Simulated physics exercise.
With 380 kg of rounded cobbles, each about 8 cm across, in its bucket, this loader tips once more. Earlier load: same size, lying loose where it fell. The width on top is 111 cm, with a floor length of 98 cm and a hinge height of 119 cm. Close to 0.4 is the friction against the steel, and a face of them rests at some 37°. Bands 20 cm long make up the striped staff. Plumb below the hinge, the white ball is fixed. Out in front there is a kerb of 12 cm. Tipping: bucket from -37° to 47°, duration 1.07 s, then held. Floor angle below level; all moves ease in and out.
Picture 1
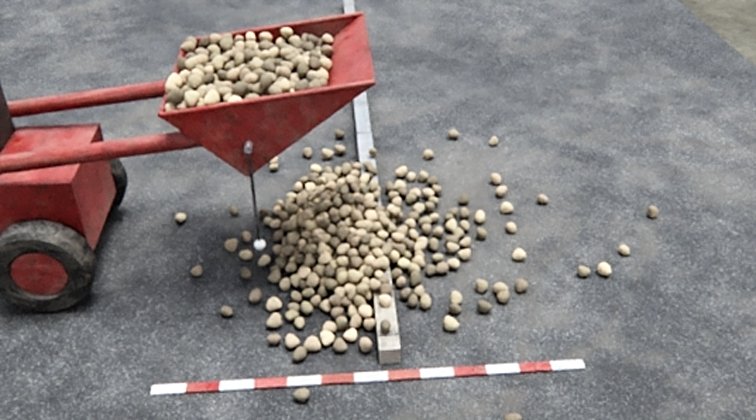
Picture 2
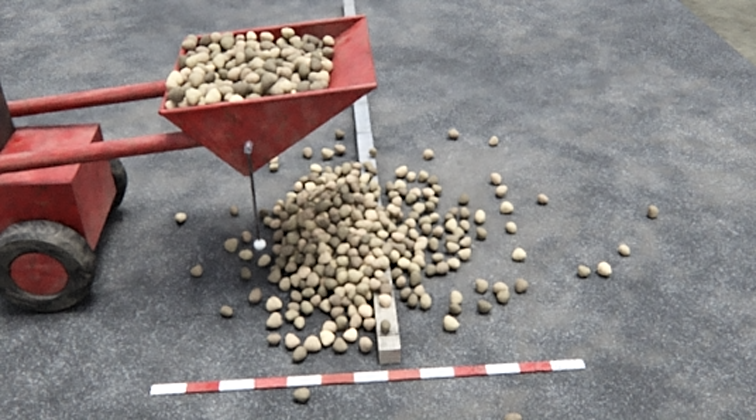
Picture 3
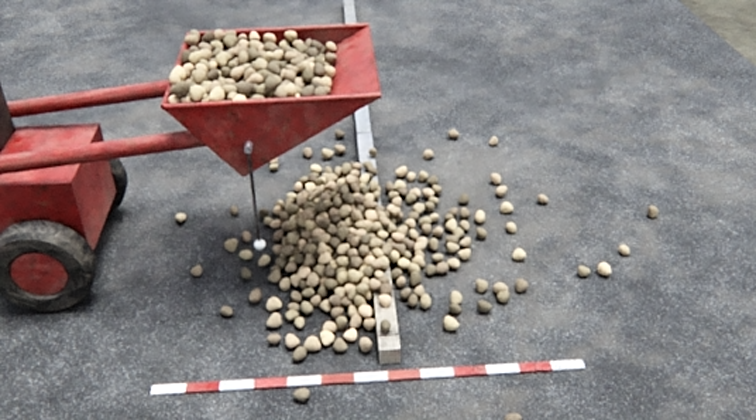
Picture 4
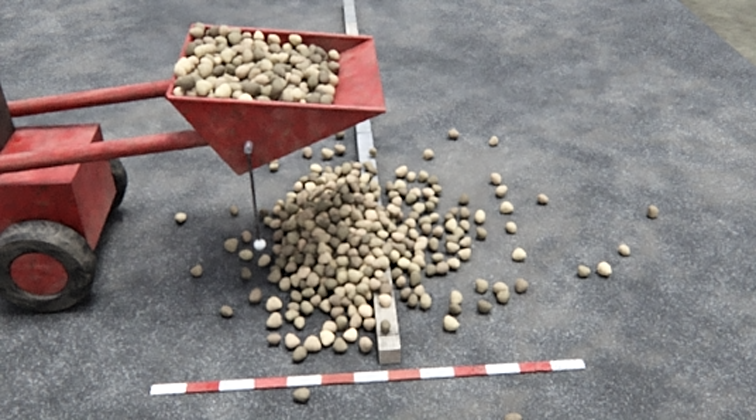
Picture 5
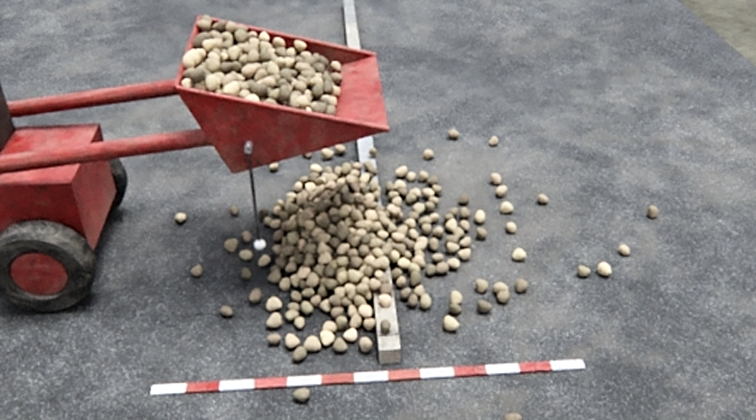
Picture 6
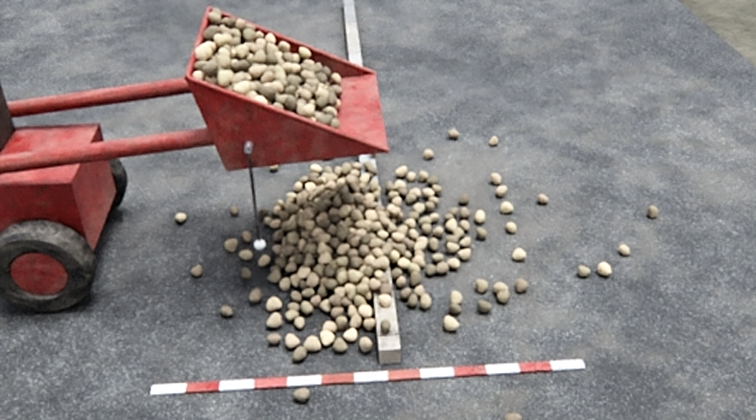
A red loader bucket full of rounded stones tilting steadily forward above a loose stone pile lying across a low kerb.
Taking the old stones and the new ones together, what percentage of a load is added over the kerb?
About 67 per cent.
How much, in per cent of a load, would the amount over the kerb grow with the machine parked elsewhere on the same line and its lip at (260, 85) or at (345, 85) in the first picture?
I'd guess close to 0 per cent first and close to 40 per cent second.
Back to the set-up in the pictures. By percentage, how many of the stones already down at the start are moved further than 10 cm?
Roughly 20 percent.
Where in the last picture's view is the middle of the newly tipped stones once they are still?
They end up centred around (403, 224).
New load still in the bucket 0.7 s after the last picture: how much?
That works out to about 50 %.
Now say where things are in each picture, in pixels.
In the first picture, the bucket is at -37°, its lip at (374, 82); the top of the load is at (261, 50). The earlier load is highest near (351, 203), 26 cm above ground level, 79 % on this side of the kerb, 21 % over the kerb.
In the second picture, lip at (376, 86), floor tilted -35°, highest stones at (251, 51).
In the third picture, lip at (381, 96), floor tilted -31°, highest stones at (209, 46).
In the fourth picture, the bucket is at -24°, its lip at (386, 111); the top of the load is at (205, 40).
In the fifth picture, the bucket is at -15°, its lip at (389, 130); the top of the load is at (212, 34).
In the sixth picture, the bucket is at -5°, its lip at (388, 151); the top of the load is at (220, 29).
Then, 0.4 s after the last picture the floor is at 34°; in per cent of one load, 100 in the bucket, 80 on this side of the kerb, 21 over the kerb; the foremost stones are at (559, 210).
Then, 0.7 s after the last picture the floor is at 47°; in per cent of one load, 50 in the bucket, 122 on this side of the kerb, 28 over the kerb; the foremost stones are at (559, 210).
Then, 1.1 s after the last picture the floor is at 47°; in per cent of one load, 4 in the bucket, 123 on this side of the kerb, 74 over the kerb; the foremost stones are at (559, 210).
Then, 3.7 s after the last picture the floor is at 47°; in per cent of one load, 0 in the bucket, 113 on this side of the kerb, 88 over the kerb; the foremost stones are at (603, 217). Net gain over the kerb, 67.
